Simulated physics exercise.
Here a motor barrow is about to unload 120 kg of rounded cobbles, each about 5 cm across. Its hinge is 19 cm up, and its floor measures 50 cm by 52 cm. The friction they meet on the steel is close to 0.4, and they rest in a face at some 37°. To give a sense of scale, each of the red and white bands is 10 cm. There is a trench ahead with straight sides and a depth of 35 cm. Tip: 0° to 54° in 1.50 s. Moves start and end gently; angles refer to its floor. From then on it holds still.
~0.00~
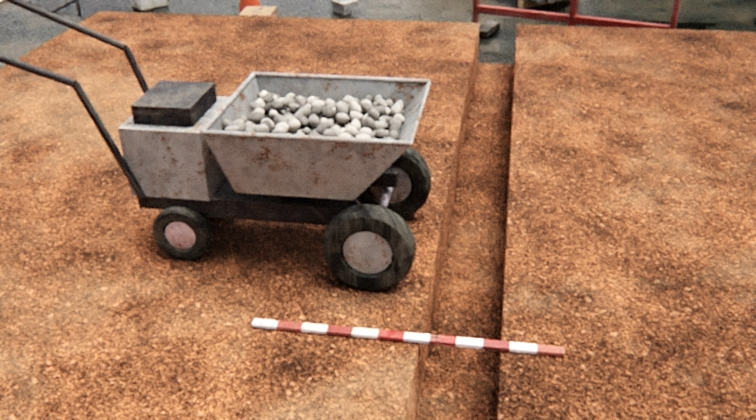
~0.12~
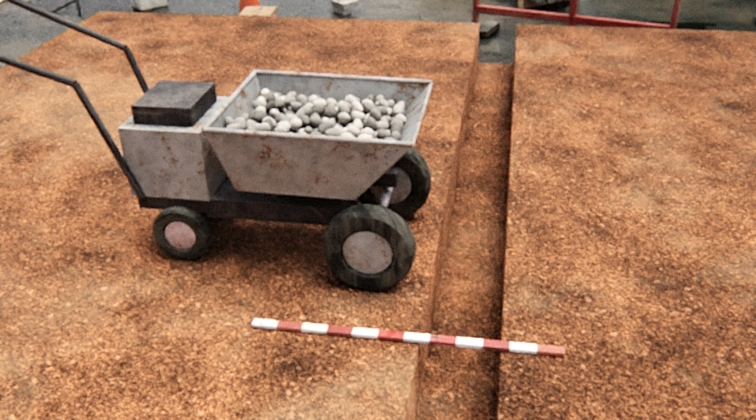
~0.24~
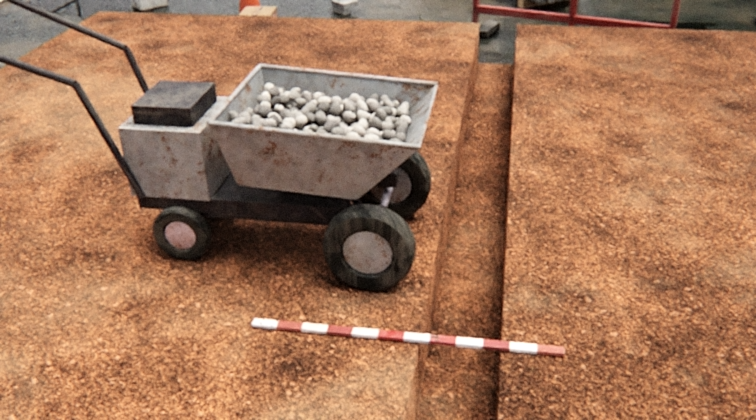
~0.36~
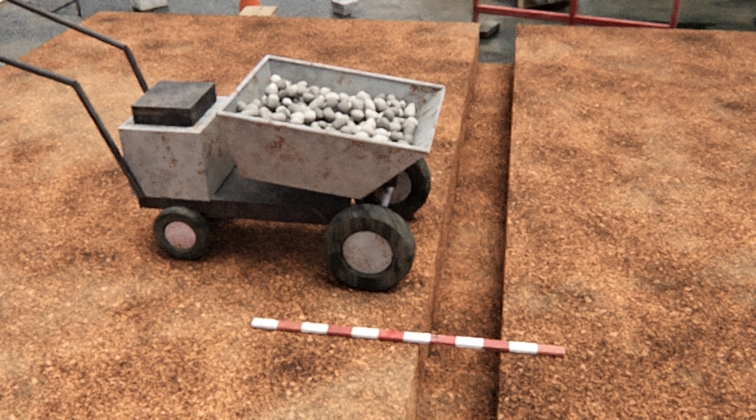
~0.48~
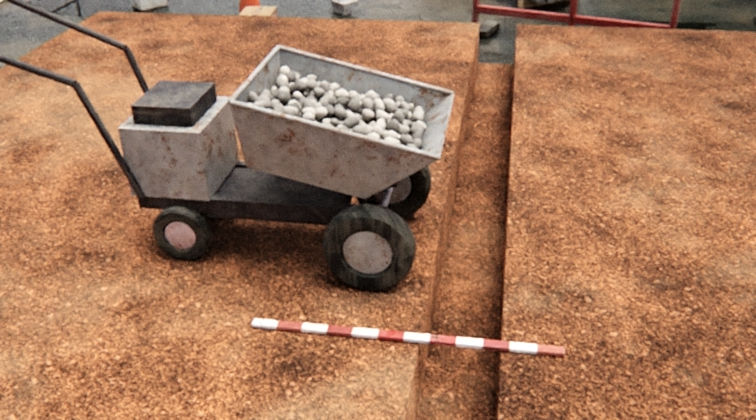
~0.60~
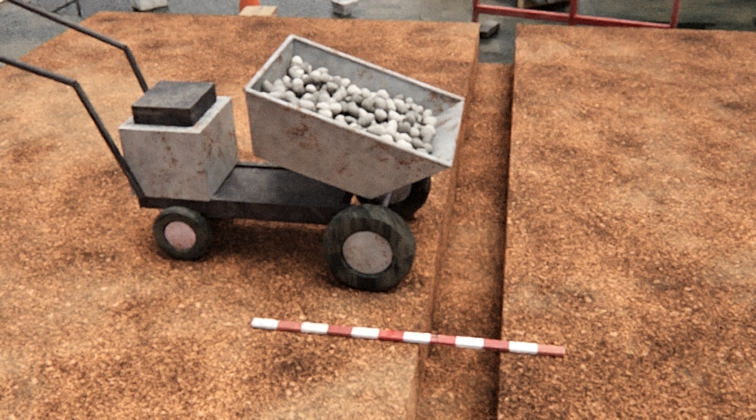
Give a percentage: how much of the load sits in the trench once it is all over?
16 %.
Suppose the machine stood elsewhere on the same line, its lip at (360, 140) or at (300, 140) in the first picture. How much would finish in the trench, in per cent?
I'd expect some 40 per cent, then some 35.
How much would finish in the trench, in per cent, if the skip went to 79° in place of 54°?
The trench would hold about 15% of it.
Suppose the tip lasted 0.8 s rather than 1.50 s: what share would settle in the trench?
Expected share: Around 10%.
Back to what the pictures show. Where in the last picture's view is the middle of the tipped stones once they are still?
I'd point somewhere around (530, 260).
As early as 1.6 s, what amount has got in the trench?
Roughly 0% by that time.
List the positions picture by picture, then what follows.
The first frame shows lip at (411, 144), floor tilted 0°, highest stones at (306, 109).
The second frame shows lip at (413, 145), floor tilted 1°, highest stones at (305, 106); the stones move at 0.1 m/s on average.
The third frame shows lip at (419, 147), floor tilted 4°, highest stones at (289, 101); the stones move at 0.2 m/s on average.
In the fourth frame, the skip is at 8°, its lip at (428, 152); the top of the load is at (282, 92); the stones move at 0.3 m/s on average.
The fifth frame shows lip at (439, 158), floor tilted 13°, highest stones at (293, 85); the stones move at 0.4 m/s on average.
In the sixth frame, the skip is at 19°, its lip at (450, 166); the top of the load is at (299, 76); the stones move at 0.4 m/s on average.
After 1.1 s the floor is at 45°; 100 % in the skip; the foremost stones are at (463, 179).
After 1.6 s the floor is at 54°; 93 % in the skip, 1 % in the trench, 5 % past the trench; the foremost stones are at (541, 266).
After 2.0 s the floor is at 54°; 75 % in the skip, 1 % in the trench, 23 % past the trench; the foremost stones are at (608, 266).
After 3.9 s the floor is at 54°; 48 % in the skip, 16 % in the trench, 36 % past the trench; the foremost stones are at (683, 286).
